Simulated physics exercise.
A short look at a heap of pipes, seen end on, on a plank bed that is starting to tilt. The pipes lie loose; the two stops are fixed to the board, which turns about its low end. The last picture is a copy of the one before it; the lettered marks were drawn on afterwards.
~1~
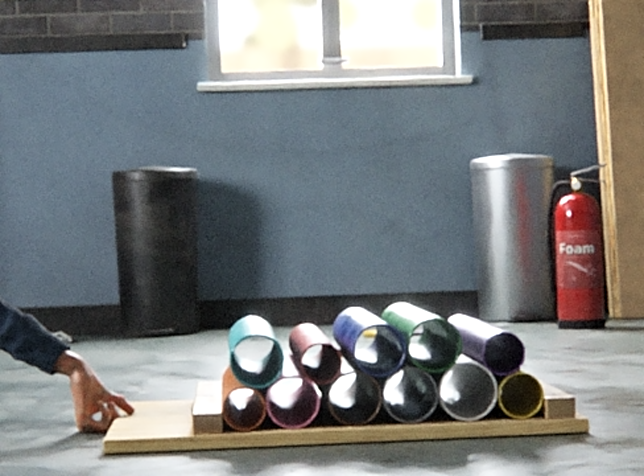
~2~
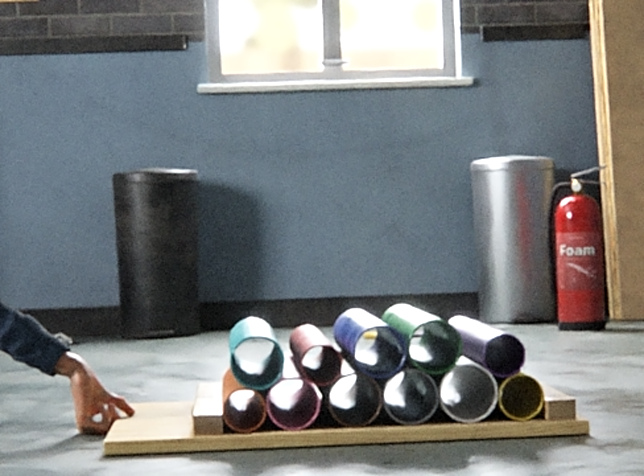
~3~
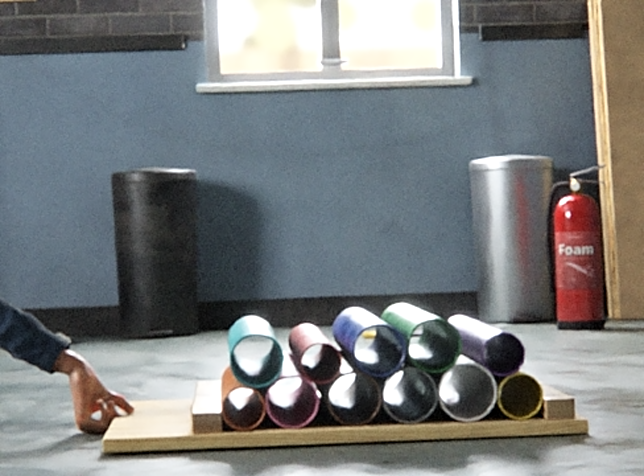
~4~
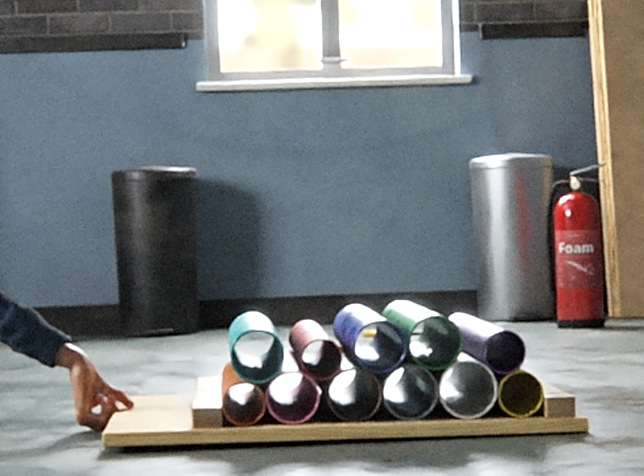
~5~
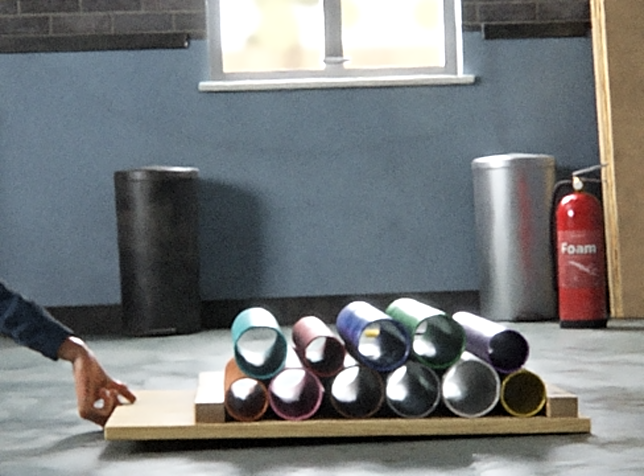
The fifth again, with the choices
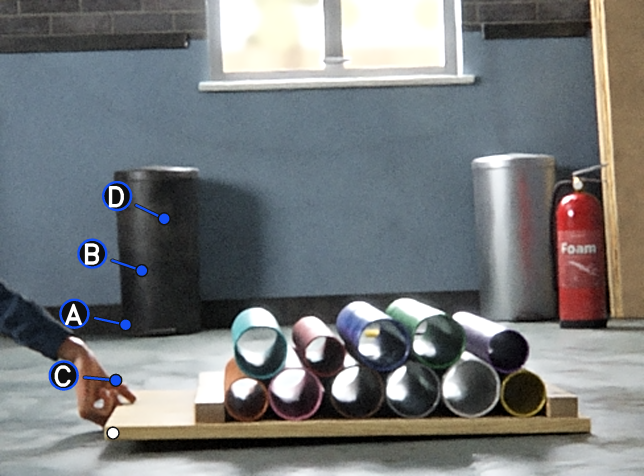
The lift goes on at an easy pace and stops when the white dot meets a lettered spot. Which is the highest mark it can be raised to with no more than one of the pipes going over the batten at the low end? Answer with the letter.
No higher than D.
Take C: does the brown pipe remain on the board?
Yes, with C.
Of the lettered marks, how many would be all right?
Four of the four.
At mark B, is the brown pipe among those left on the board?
Yes, with B.
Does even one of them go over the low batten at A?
No, at A.
On the marked copy, A at (125, 325); B at (142, 270); C at (116, 380); D at (164, 219); the white dot at (113, 433).
Taking D. A third of the way, board at 16°.
Two thirds of the way, board at 28°.
When it is over, board at 28°, one over the low batten (purple).
As for the rest, A none over the low batten; B one over the low batten (purple); C none over the low batten.
